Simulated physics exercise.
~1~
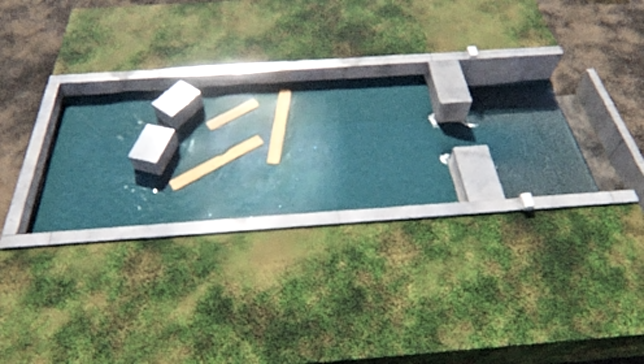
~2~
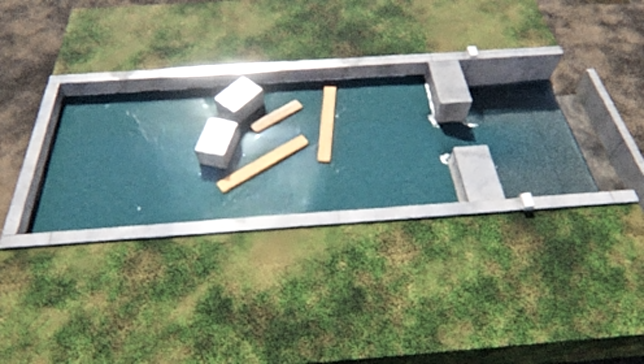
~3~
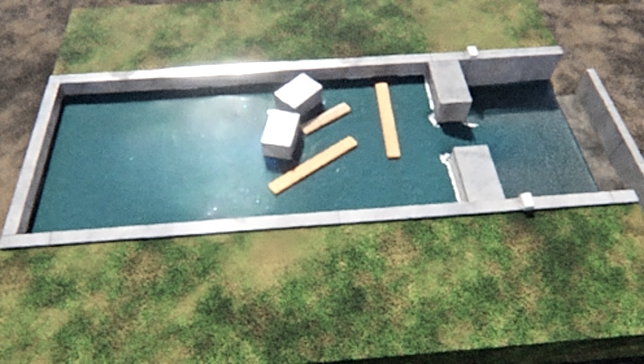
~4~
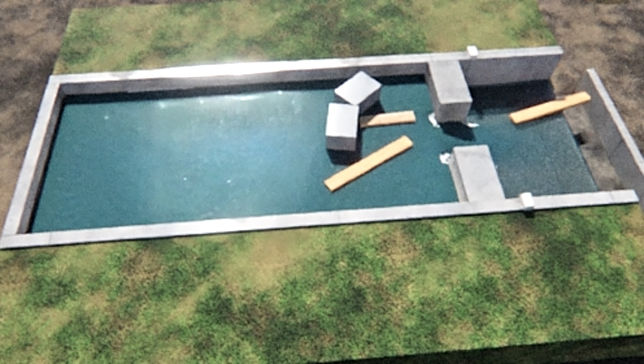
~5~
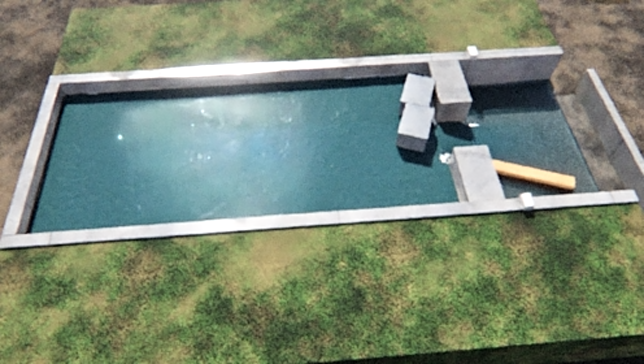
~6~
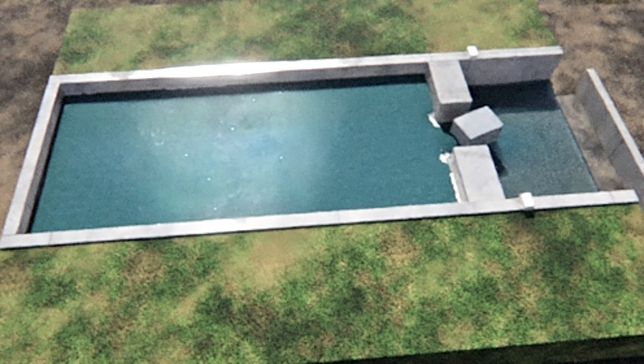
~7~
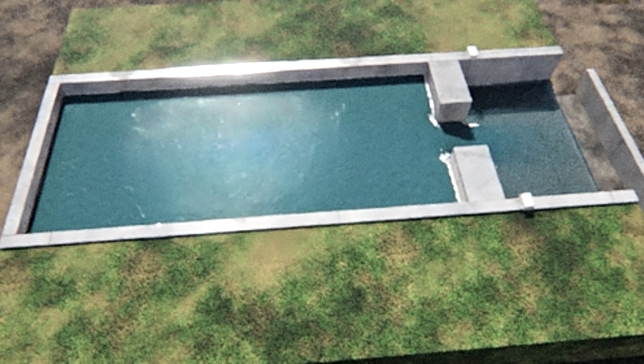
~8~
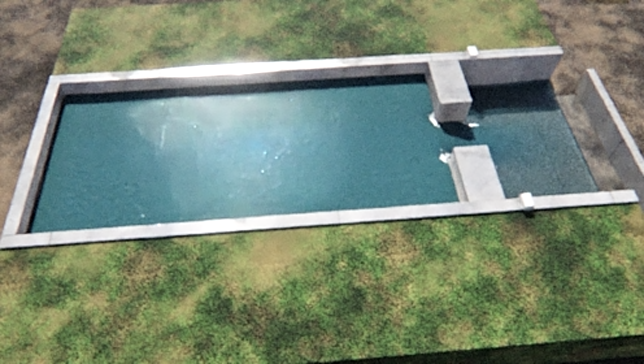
A long walled channel of blue-green water carried two pale blocks and three yellow planks rightward toward a narrow gap between concrete blocks. The planks slipped through first, then the pale blocks followed, until all had gone and only empty water remained.
